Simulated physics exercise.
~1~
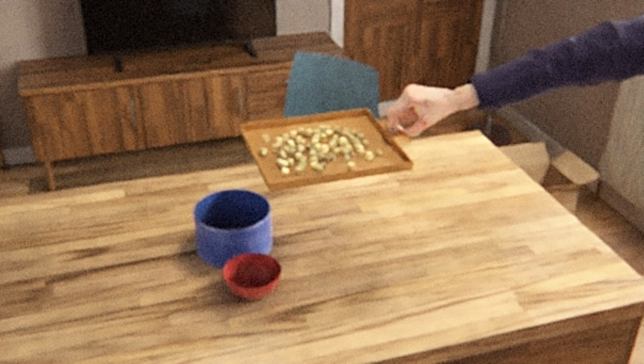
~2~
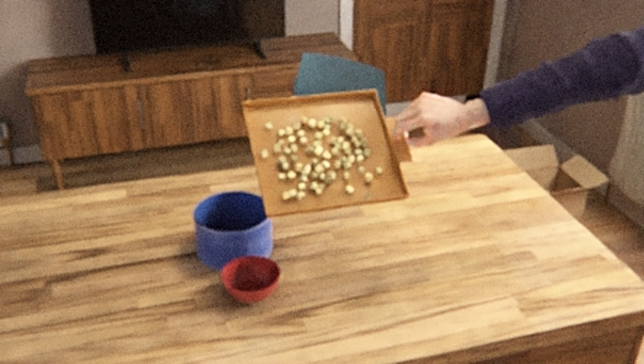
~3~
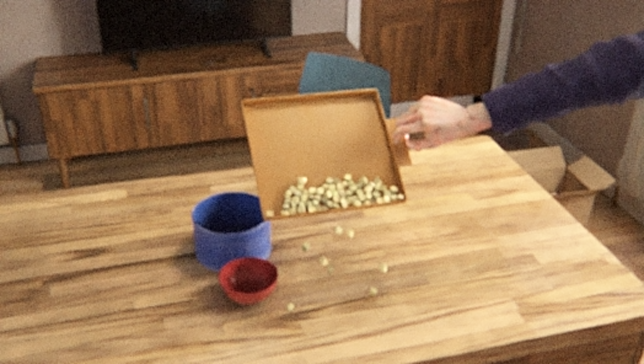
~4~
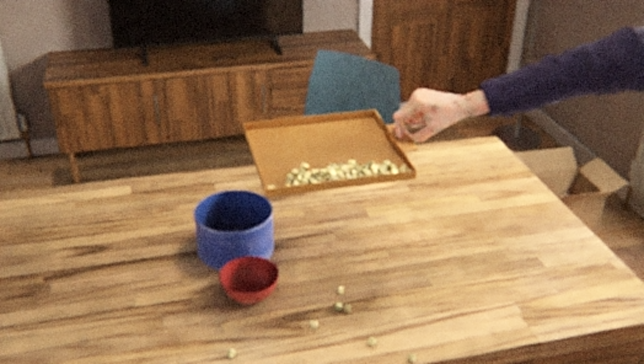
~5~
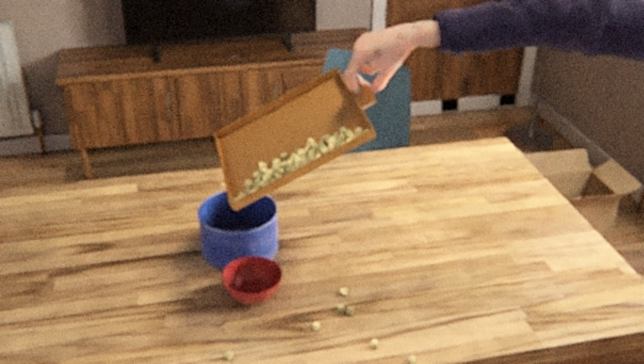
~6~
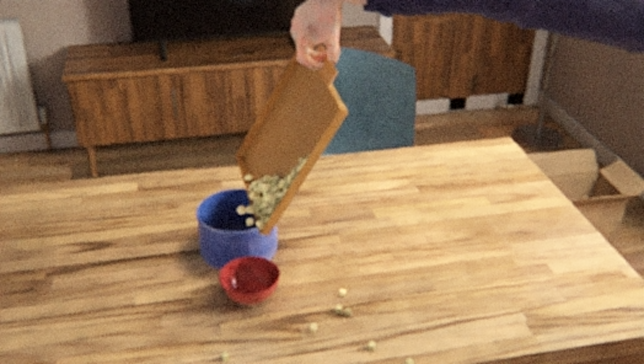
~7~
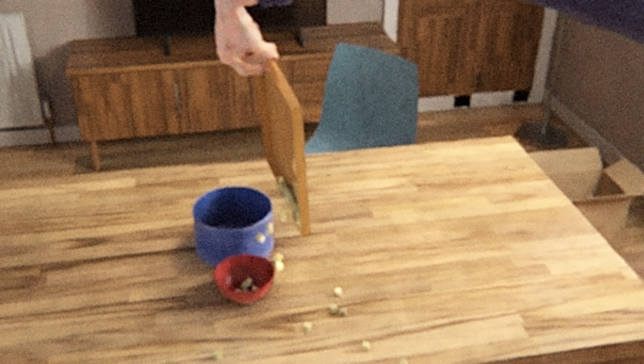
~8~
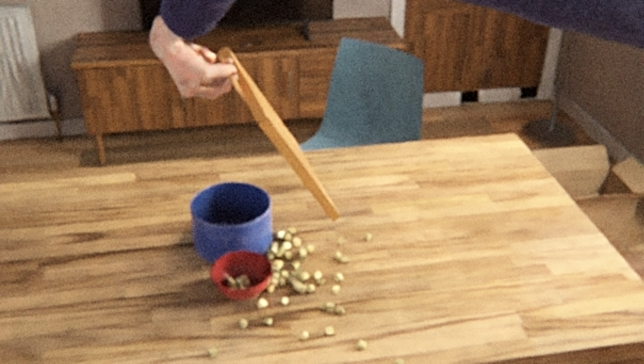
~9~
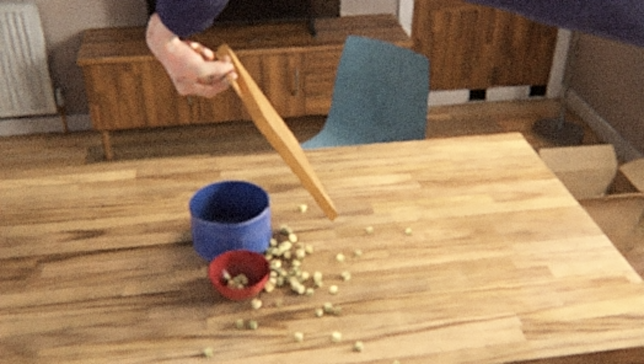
On a wooden table, a hand tips a tray of pale cubes, mostly missing both containers.
